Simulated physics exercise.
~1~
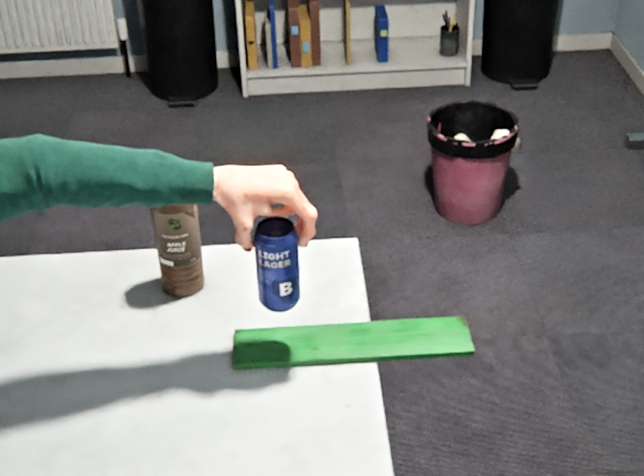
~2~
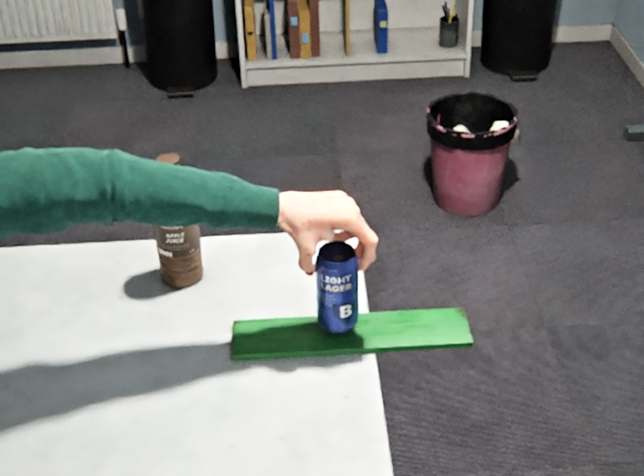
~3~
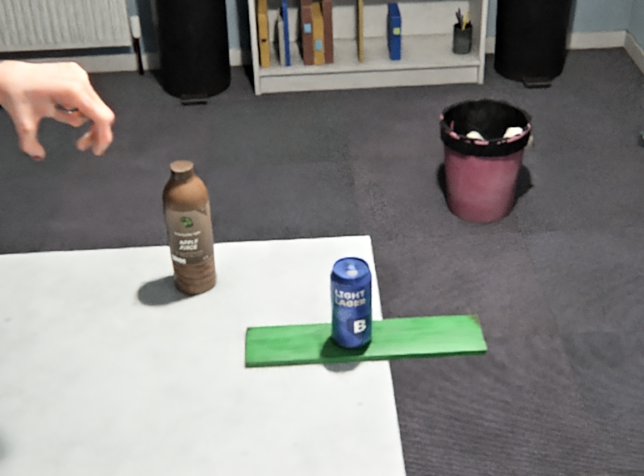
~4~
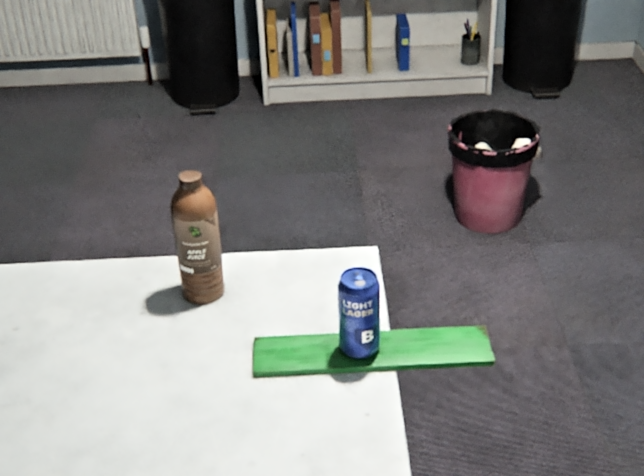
A hand in a green sleeve lowered a blue can onto a green board jutting over the table's edge, to the right of a brown bottle, then let go and drew back, leaving the can upright and the board balanced.
